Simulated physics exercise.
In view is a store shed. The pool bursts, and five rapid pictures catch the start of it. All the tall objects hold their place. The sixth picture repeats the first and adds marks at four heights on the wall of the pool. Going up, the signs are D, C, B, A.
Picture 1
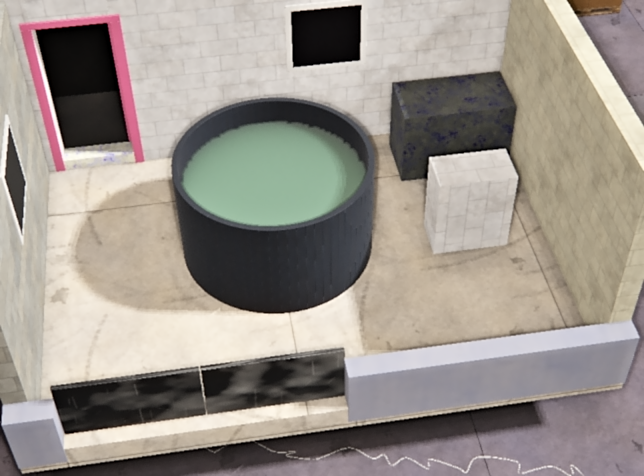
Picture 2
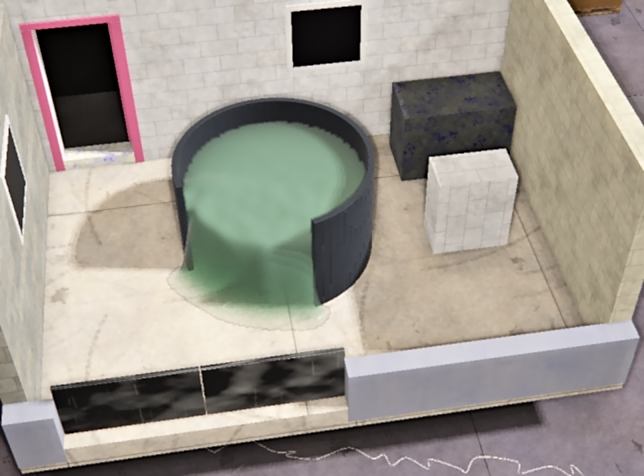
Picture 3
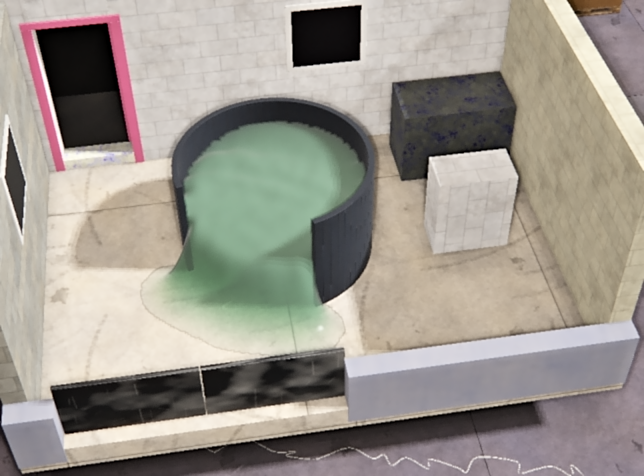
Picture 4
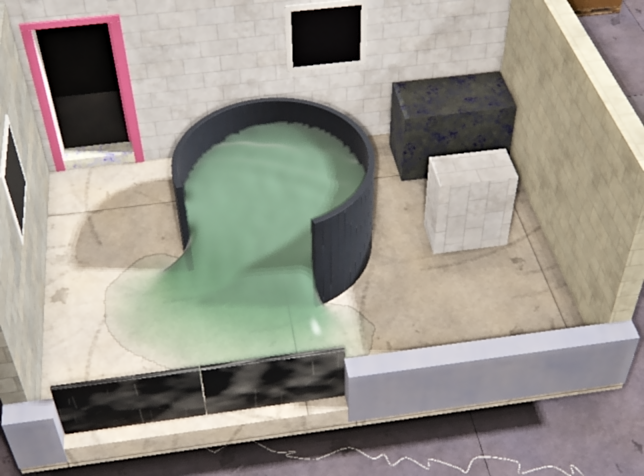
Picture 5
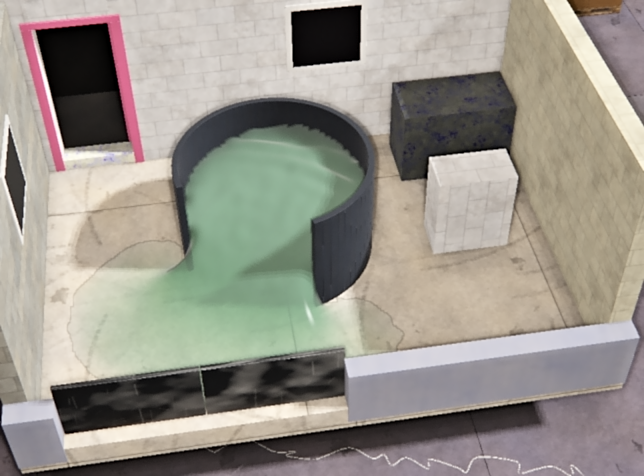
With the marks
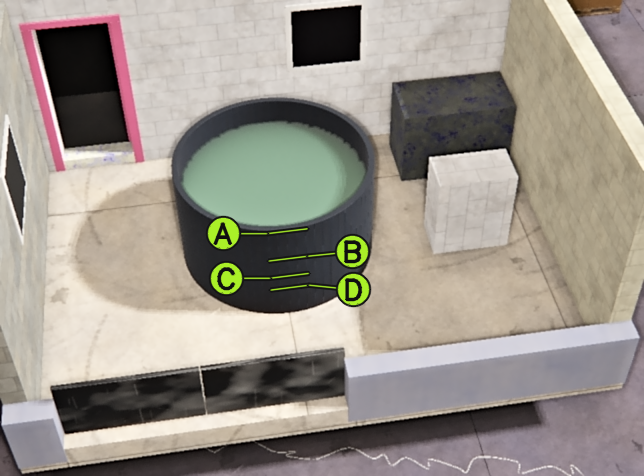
A round dark tank of green water stood still in a small walled room, then its front opened and the water poured out, spreading across the pale floor toward the front and left.
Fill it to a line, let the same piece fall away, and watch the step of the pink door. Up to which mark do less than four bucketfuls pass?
I would pick line D.
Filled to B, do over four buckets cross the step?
Yes.
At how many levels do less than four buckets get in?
One of them.
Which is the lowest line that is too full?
The answer is C.
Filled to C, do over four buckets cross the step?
Yes, it does.
In lime, A at (287, 231); B at (288, 258); C at (289, 275); D at (289, 287); from the bottom up D, C, B, A.
With A, dozens of bucketfuls pour in.
With B, dozens of bucketfuls pour in.
With C, about 10 bucketfuls get in.
With D, a bucket or two gets in.
